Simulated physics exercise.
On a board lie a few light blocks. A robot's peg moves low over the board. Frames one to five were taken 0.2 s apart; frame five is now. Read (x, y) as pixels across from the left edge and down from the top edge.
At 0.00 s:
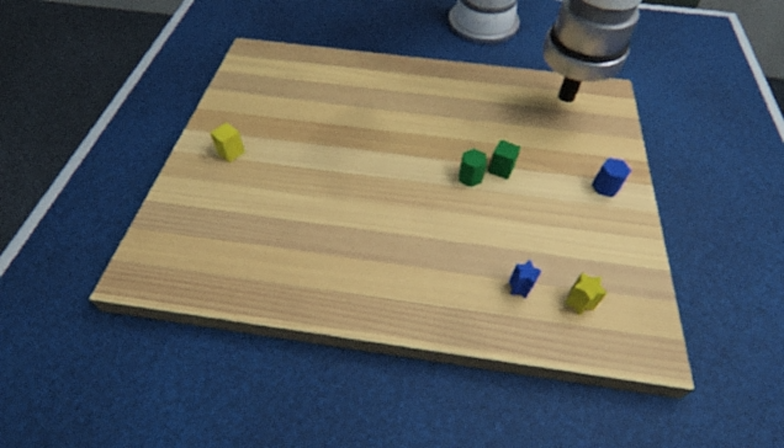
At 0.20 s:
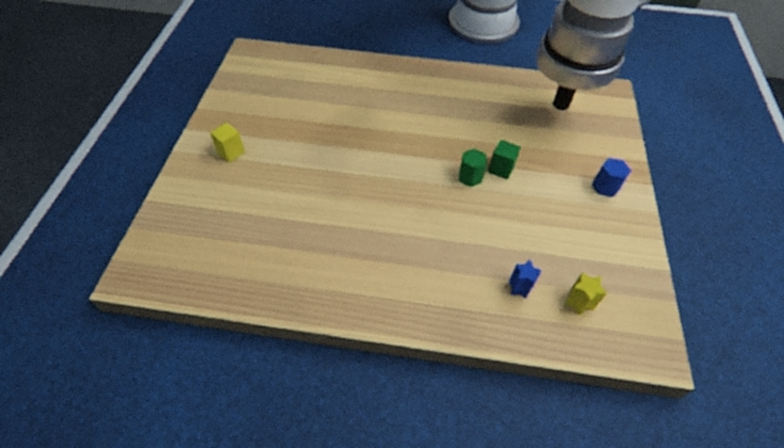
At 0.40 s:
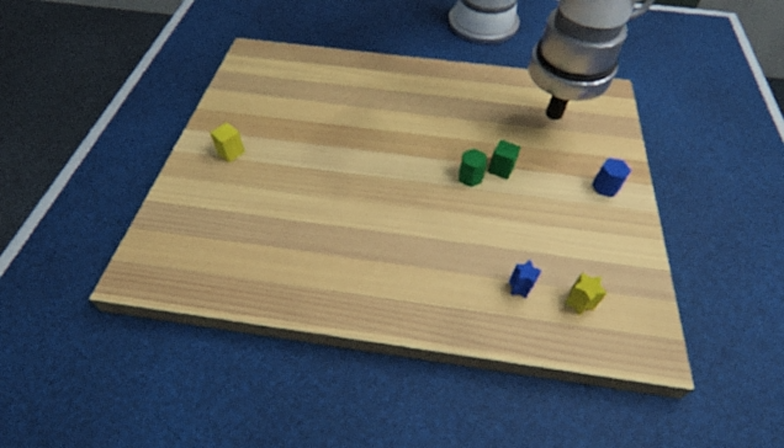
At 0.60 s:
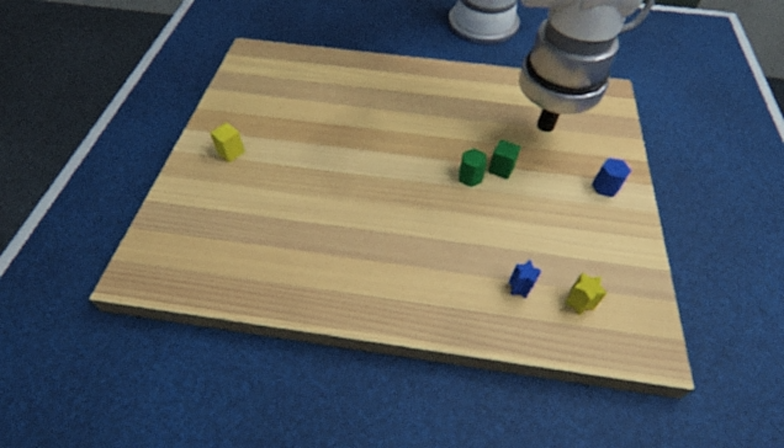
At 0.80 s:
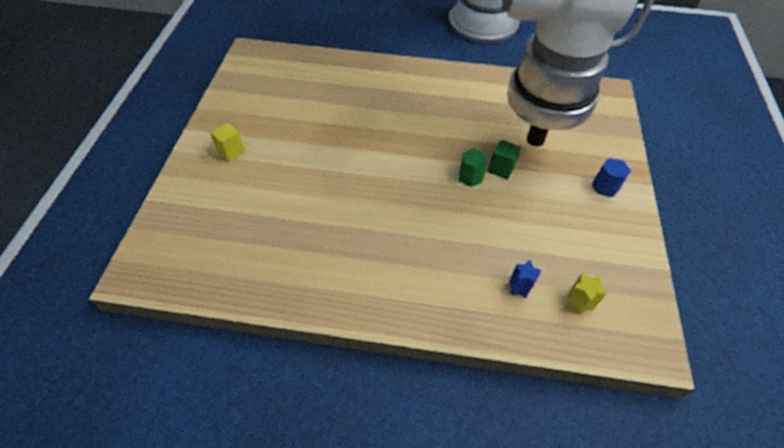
At first, a robot's dark peg hovers near the upper right of a wooden board scattered with small green, blue and yellow blocks. The peg then moves steadily down and to the left, drawing close to the green square block beside the green hexagon, while all the blocks stay still.
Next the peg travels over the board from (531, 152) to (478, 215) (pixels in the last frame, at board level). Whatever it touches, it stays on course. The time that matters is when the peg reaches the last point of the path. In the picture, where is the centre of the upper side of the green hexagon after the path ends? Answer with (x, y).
In the picture, that point is around (459, 155).
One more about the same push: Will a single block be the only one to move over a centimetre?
That would be a no.
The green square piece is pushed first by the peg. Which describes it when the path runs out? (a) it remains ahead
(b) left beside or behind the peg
b (left beside or behind the peg)
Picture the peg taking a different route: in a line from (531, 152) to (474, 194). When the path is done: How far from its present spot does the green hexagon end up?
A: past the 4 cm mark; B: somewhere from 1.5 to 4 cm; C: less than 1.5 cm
That would be A.
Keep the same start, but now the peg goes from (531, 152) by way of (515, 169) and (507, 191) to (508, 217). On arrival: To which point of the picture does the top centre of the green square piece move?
The middle of its top is at (493, 161).
On the path given first. One third of the way, peg (518, 160); green square piece (498, 152), turned 30° clockwise.
Two thirds of the way, peg (500, 182); green hexagon (459, 155); green square piece (484, 162), turned 100° clockwise.
At the end, peg (481, 204); green hexagon (459, 155); green square piece (485, 162), turned 100° clockwise.
